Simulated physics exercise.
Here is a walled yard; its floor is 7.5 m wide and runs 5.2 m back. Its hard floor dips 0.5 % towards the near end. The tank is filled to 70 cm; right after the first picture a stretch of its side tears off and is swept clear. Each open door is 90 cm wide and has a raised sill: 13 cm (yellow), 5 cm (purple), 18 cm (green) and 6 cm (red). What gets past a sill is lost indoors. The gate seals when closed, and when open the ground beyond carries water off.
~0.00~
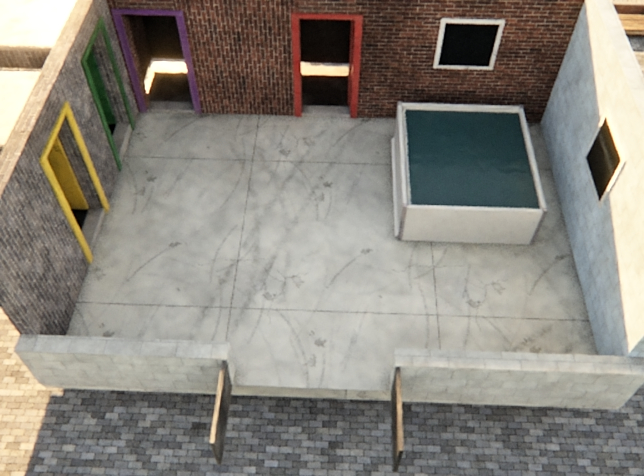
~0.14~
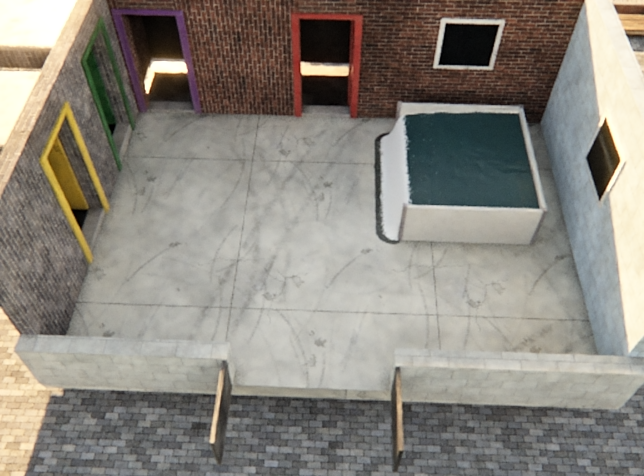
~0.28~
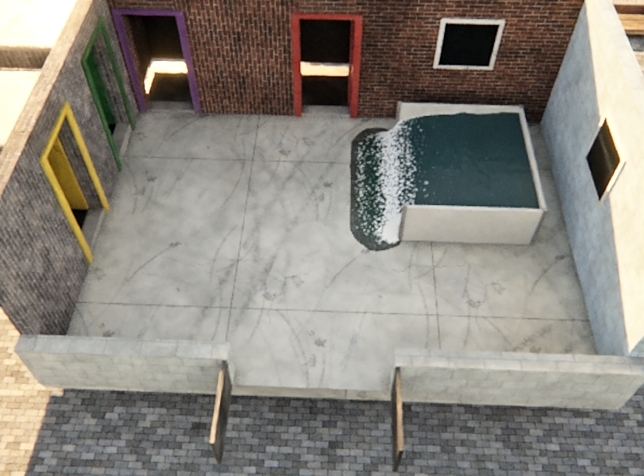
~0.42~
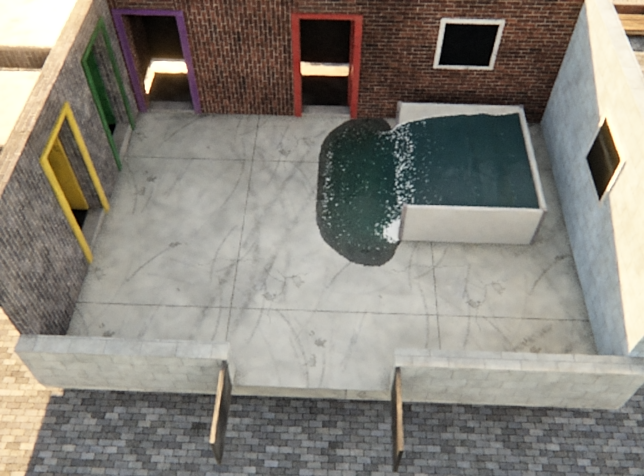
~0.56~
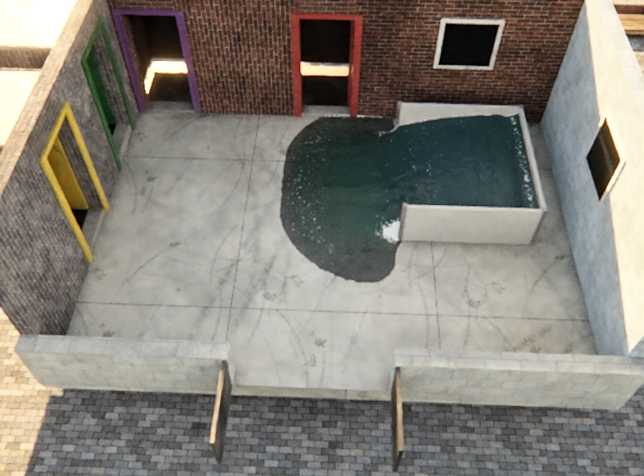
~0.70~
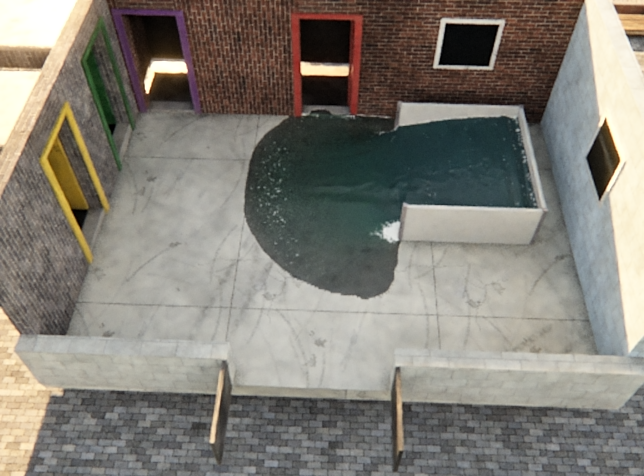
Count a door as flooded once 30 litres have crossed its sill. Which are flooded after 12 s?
The water let in: At the yellow door it exceeds the limit; at the purple door it exceeds the limit; at the green door it goes over the limit; at the red door it passes the limit.
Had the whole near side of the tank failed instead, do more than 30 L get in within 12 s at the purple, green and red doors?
Against that limit: Purple past it, green below, red not over.
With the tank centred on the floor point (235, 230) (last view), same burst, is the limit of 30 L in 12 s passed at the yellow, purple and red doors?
Then: Yellow above, purple past it, red below.
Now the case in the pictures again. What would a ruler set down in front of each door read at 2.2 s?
Depths in cm: Yellow 27, purple 16, green 34, red 13.
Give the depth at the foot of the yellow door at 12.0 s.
About 6.0 cm.
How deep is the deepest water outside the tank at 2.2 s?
About 41 cm.
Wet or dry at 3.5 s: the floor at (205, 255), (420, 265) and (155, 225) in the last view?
In turn: Flooded, not reached, under water.
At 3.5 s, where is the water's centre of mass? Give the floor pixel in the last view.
At about (247, 206).
After 1.4 s water covers 55 % of the floor and is deepest (29 cm) near (394, 220); yellow door not reached, purple door 4 cm at the sill, 0 L in, green door 11 cm at the sill, 0 L in, red door 15 cm at the sill, 8 L in.
After 2.2 s water covers 65 % of the floor and is deepest (41 cm) near (144, 128); yellow door 27 cm at the sill, 19 L in, purple door 16 cm at the sill, 3 L in, green door 34 cm at the sill, 20 L in, red door 13 cm at the sill, 39 L in.
After 3.5 s water covers 65 % of the floor and is deepest (32 cm) near (59, 361); yellow door 22 cm at the sill, 91 L in, purple door 20 cm at the sill, 103 L in, green door 28 cm at the sill, 117 L in, red door 10 cm at the sill, 65 L in.
After 7.0 s water covers 85 % of the floor and is deepest (14 cm) near (59, 361); yellow door 11 cm at the sill, 116 L in, purple door 9 cm at the sill, 269 L in, green door 9 cm at the sill, 138 L in, red door 4 cm at the sill, 73 L in.
After 12.0 s water covers 100 % of the floor and is deepest (12 cm) near (467, 377); yellow door 6 cm at the sill, 116 L in, purple door 5 cm at the sill, 283 L in, green door 6 cm at the sill, 138 L in, red door 5 cm at the sill, 77 L in.
